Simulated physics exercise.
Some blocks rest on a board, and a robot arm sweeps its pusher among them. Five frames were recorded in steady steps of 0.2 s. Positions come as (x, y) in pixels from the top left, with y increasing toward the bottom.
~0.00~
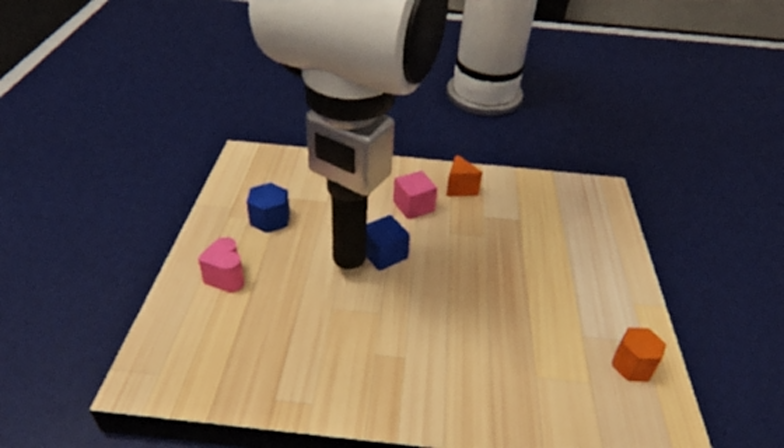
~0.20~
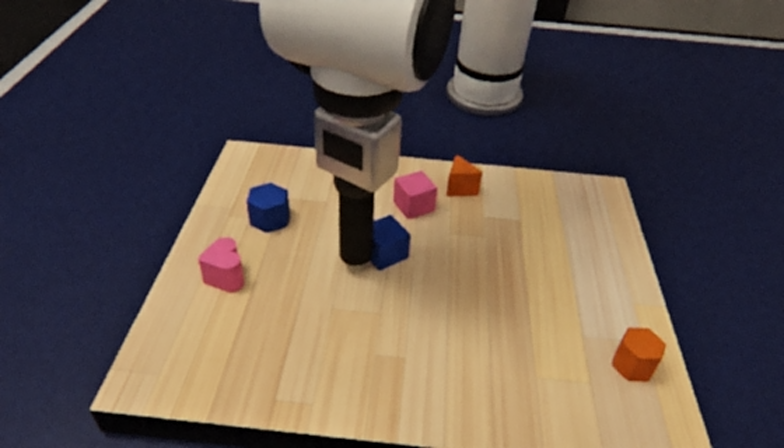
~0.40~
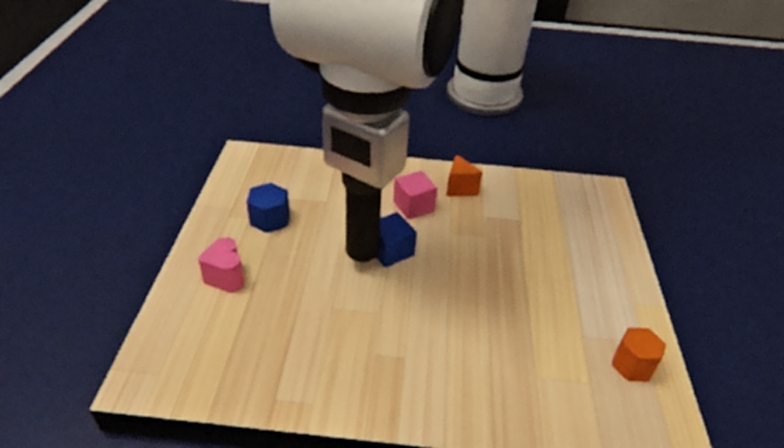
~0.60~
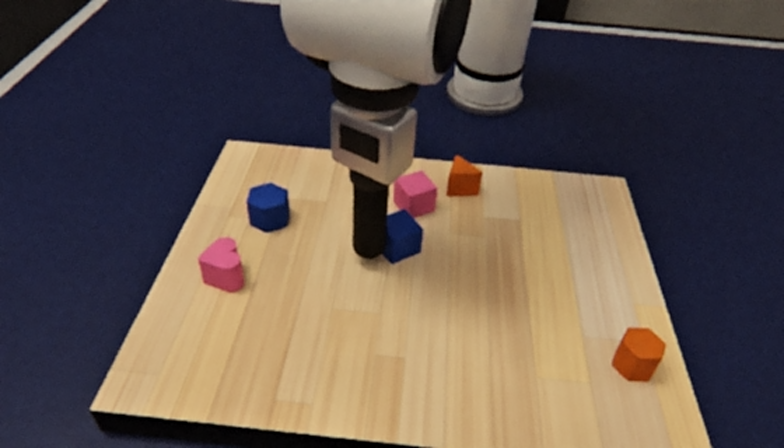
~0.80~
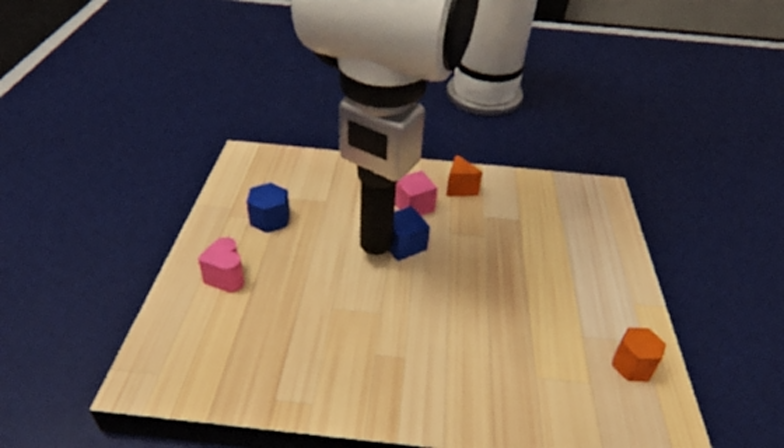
In the video, a robot arm's black pusher slides a blue cube a short distance right and slightly away across a wooden board, while the surrounding pink, orange and blue blocks stay in place.
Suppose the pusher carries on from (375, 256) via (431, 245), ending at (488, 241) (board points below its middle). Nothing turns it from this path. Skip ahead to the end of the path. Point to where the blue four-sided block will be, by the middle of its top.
About (472, 196).
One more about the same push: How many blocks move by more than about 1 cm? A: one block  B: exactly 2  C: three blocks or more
The correct letter is A.
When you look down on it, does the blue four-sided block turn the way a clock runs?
Answer: No.
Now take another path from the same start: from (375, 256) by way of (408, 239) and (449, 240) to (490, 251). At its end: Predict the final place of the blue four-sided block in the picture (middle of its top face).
Its top centre lands on (473, 199).
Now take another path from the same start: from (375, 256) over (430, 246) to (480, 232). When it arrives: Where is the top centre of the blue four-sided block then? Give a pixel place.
Its top face will be centred at roughly (485, 187).
What follows on the original path. One third of the way, pusher (414, 237); blue four-sided block (439, 209), turned 20° anticlockwise.
Two thirds of the way, pusher (452, 232); blue four-sided block (467, 199), turned 50° anticlockwise.
At the end, pusher (491, 230); blue four-sided block (472, 196), turned 65° anticlockwise; pink four-sided block not moved.
